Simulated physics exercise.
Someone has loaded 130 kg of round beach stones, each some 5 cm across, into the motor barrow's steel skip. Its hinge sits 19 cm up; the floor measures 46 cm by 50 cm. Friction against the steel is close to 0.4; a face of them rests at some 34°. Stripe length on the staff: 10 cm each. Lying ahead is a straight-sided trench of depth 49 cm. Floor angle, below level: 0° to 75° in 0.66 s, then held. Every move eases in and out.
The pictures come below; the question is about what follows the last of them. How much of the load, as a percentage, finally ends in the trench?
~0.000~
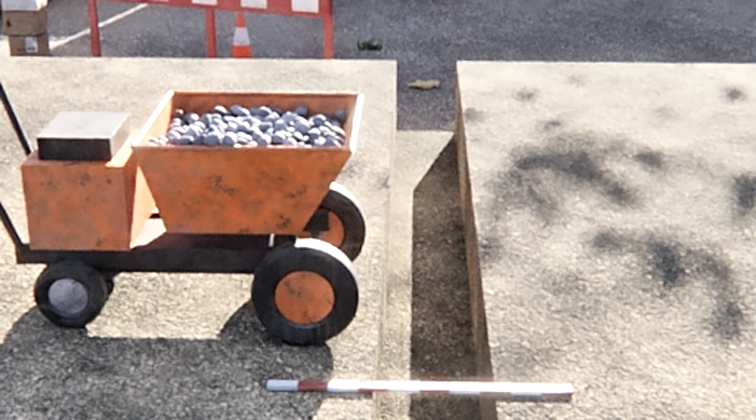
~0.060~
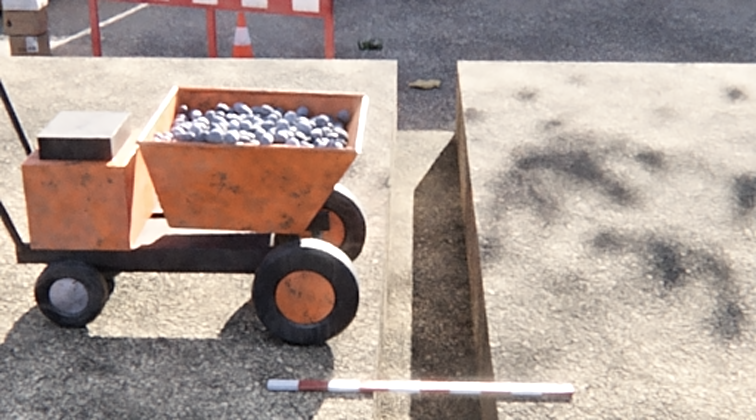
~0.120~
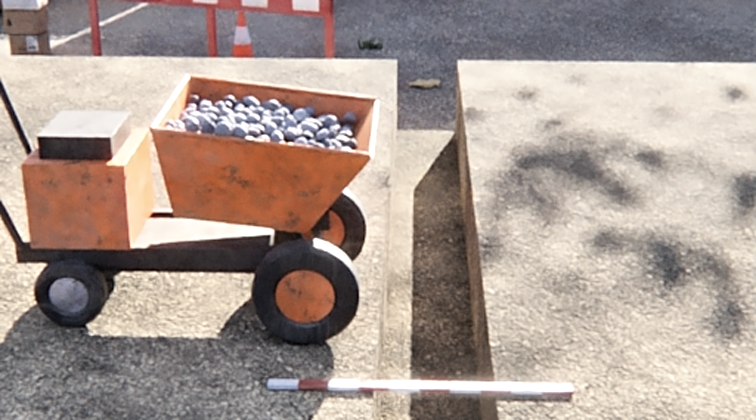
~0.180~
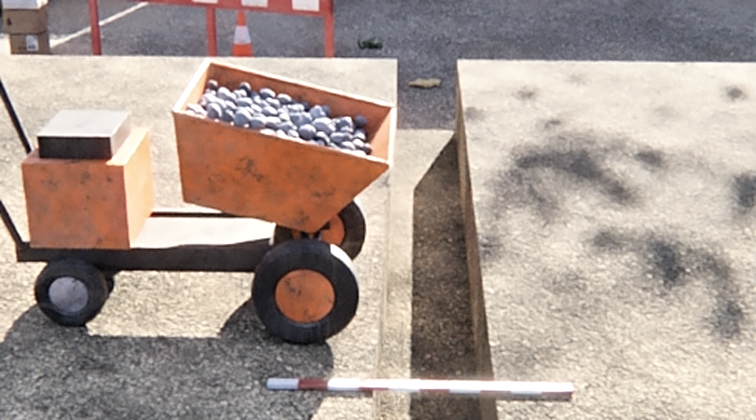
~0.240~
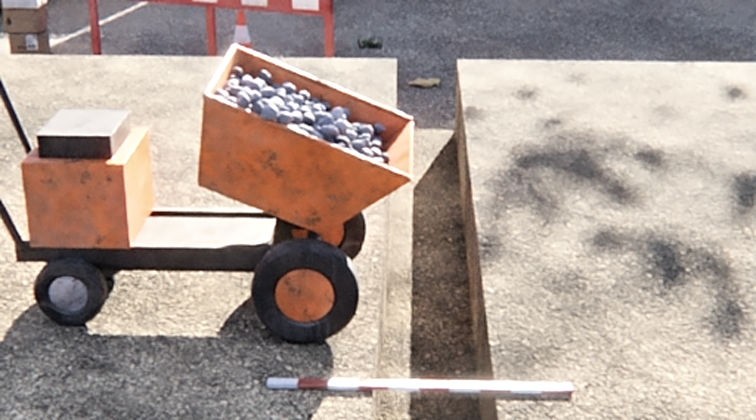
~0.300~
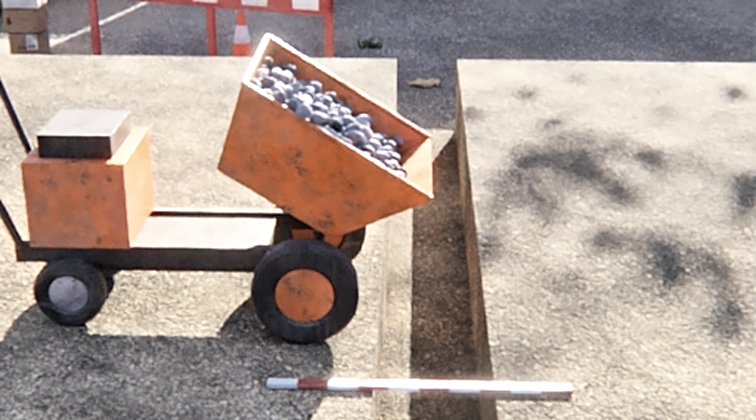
I would put it at about 26 per cent.
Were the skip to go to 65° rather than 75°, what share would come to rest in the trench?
Trench share: Approx. 25%.
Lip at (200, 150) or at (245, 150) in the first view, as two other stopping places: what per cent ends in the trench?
From the first spot near 85, from the second near 95 per cent.
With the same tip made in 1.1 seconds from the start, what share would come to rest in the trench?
It would come to roughly 35 per cent.
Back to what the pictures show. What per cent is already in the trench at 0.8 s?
Close to 0 per cent has got there by then.
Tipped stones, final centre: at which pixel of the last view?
(550, 301).
After 0.5 s the floor is at 64°; 100 % in the skip; the foremost stones are at (462, 230).
After 0.8 s the floor is at 75°; 60 % in the skip, 1 % in the trench, 38 % past the trench; the foremost stones are at (600, 321).
After 1.1 s the floor is at 75°; 19 % in the skip, 7 % in the trench, 74 % past the trench; the foremost stones are past the picture's edge.
After 3.1 s the floor is at 75°; 0 % in the skip, 26 % in the trench, 74 % past the trench; the foremost stones are past the picture's edge.
